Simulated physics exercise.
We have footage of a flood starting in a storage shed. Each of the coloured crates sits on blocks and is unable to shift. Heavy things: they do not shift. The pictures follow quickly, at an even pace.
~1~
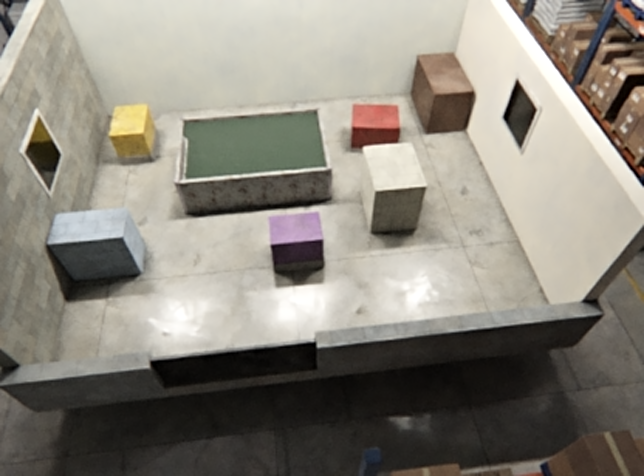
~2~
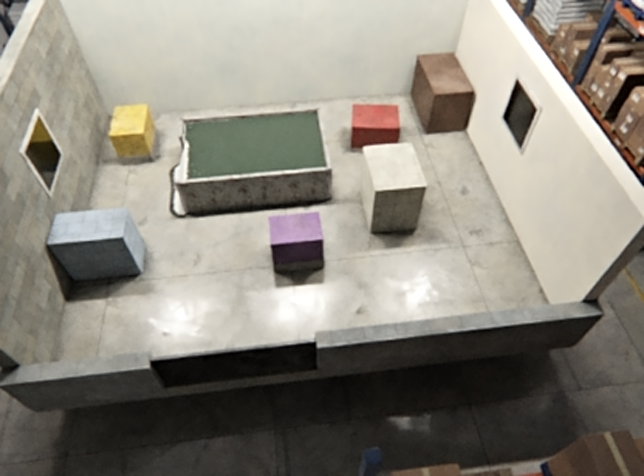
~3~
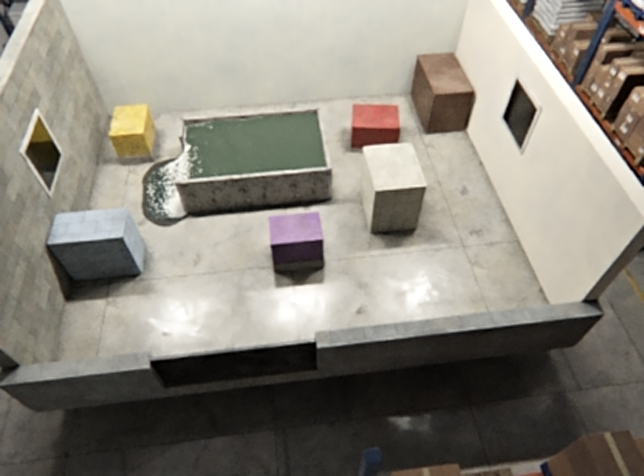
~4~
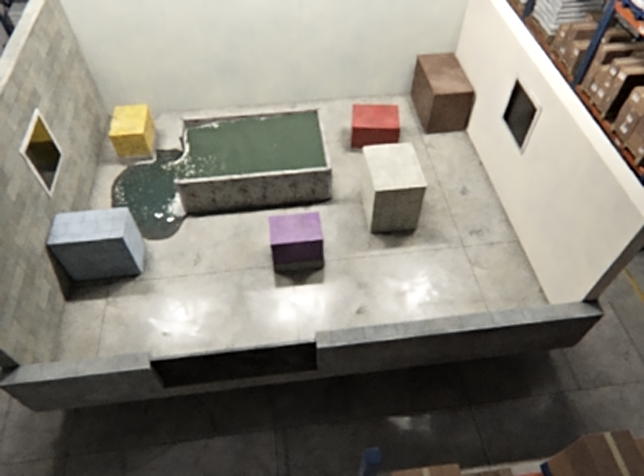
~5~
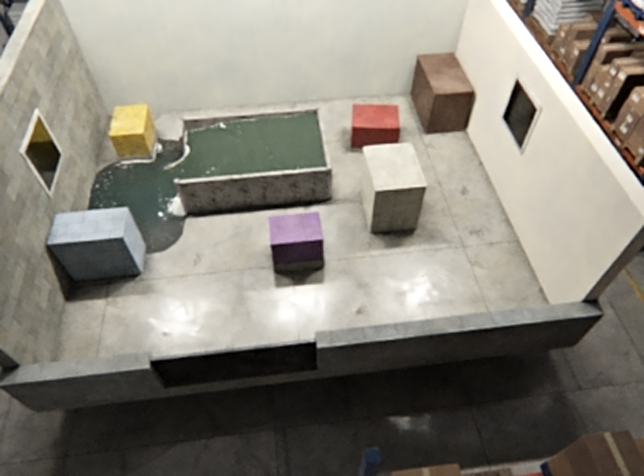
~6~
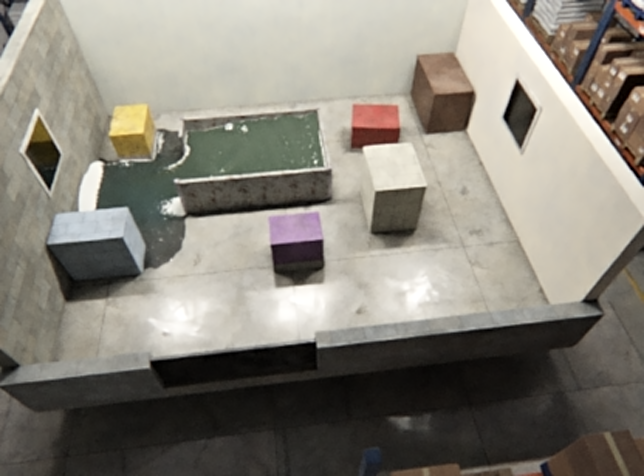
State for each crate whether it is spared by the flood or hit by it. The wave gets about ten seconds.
The yellow crate is reached; the red crate is reached; the purple crate is never reached.
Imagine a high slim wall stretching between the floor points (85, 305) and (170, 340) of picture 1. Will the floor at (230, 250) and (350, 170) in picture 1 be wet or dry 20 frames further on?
In order, I'd call them inundated and bare.
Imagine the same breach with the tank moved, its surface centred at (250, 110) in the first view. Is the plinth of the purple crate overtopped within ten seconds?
Result: Purple is untouched.
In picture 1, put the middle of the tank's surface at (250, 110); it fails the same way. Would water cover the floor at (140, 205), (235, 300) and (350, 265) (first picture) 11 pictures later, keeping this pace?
As listed: Wet, not flooded, not flooded.
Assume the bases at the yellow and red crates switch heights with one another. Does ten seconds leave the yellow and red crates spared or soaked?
After the trade the yellow crate is inundated, and the red crate is left untouched.
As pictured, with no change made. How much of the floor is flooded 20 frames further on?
About 45 per cent.
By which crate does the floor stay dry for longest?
The answer here is the red one.
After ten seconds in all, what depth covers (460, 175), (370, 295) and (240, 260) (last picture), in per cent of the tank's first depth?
In order: About 6, 6 and 4 in a hundred.
A moment on, water covers 15 % of the floor; the yellow crate water round its plinth, the red crate not reached, the purple crate not reached.
Next, water covers 20 % of the floor; the yellow crate water round its plinth, the red crate not reached, the purple crate not reached.
Then, water covers 45 % of the floor; the yellow crate water round its plinth, the red crate not reached, the purple crate water round its plinth.
Later, water covers 80 % of the floor; the yellow crate water round its plinth, the red crate water round its plinth, the purple crate water round its plinth.
In the end, water covers 100 % of the floor; the yellow crate was topped, the red crate was topped, the purple crate stayed above the water.
